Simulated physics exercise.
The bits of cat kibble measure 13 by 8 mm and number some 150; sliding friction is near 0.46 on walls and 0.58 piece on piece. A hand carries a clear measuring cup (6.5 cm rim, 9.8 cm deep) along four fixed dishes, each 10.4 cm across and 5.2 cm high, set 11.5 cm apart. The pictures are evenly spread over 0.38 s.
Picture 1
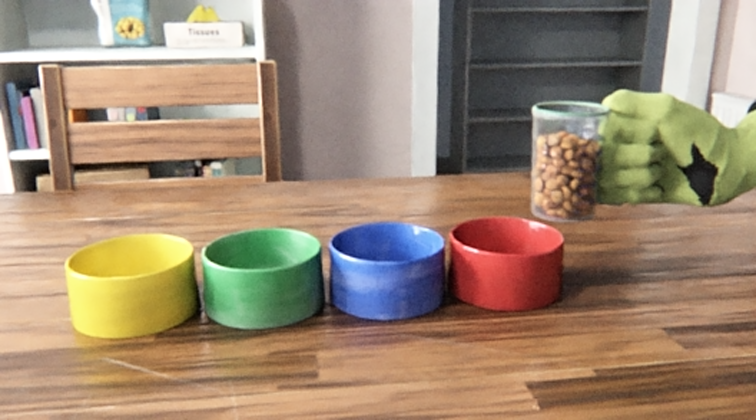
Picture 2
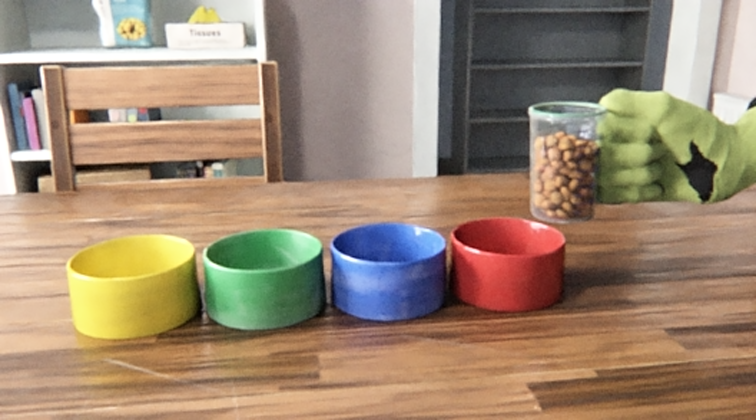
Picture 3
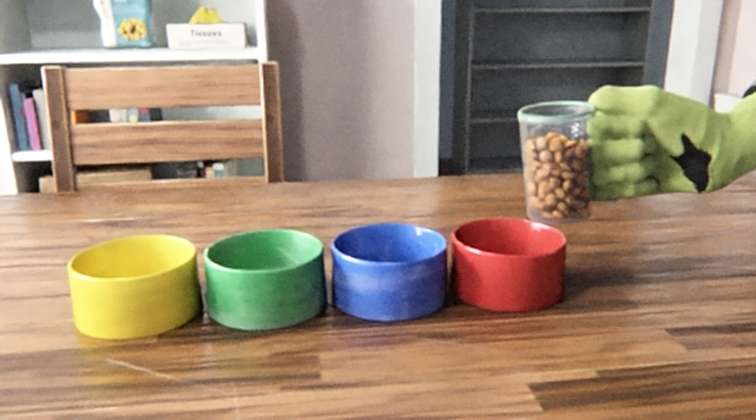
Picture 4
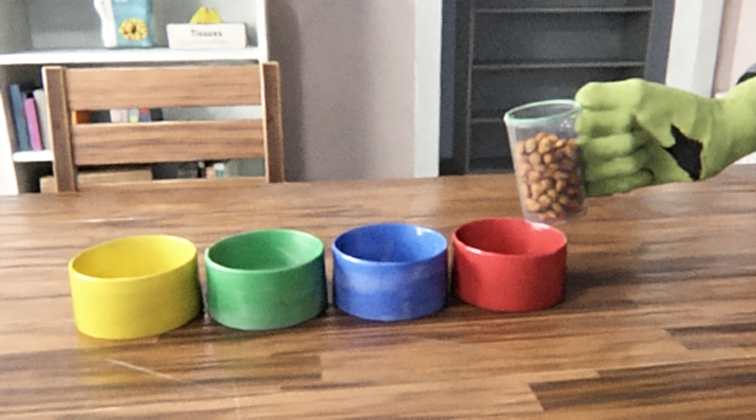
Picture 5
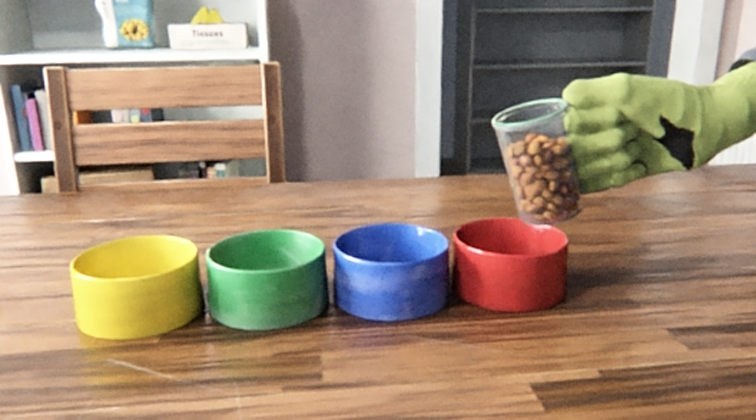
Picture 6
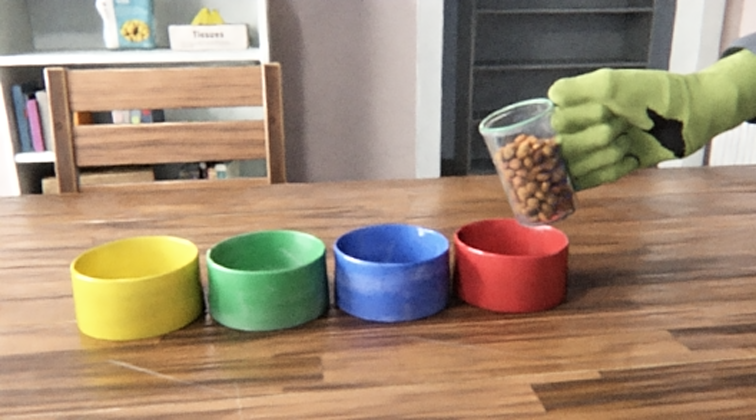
A green-gloved hand held a clear cup of brown kibble upright near the red bowl, then moved it slightly left while gradually tilting it toward the row of yellow, green, blue and red bowls.
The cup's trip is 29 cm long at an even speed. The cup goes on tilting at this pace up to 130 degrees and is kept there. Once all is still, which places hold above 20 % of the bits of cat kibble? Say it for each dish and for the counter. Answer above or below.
Red below, blue below, green above, yellow below, counter below.
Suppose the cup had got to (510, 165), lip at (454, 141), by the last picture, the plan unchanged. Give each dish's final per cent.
Red 0; blue 0; green 90; yellow 0.
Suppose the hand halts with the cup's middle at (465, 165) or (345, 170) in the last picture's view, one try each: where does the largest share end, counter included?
Most goes to: Blue, then green.
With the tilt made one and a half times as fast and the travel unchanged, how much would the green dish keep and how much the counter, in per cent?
Green 10; counter 20.
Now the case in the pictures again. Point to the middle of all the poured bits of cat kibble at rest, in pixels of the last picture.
Around (256, 285).
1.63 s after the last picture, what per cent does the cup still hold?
Some 45 per cent of the load.
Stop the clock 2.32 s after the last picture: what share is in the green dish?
Near 100 per cent so far.
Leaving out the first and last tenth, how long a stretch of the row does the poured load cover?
Roughly 5 cm.
Then, 0.98 s after the last picture, tilt 85 degrees; cup holds 100 %.
Then, 1.63 s after the last picture, tilt 127 degrees; cup holds 45 %, green 55 %.
Then, 2.32 s after the last picture, tilt 130 degrees; cup holds 0 %, green 100 %.
In the end, red 0 %, blue 0 %, green 100 %, yellow 0 %, counter 0 %.
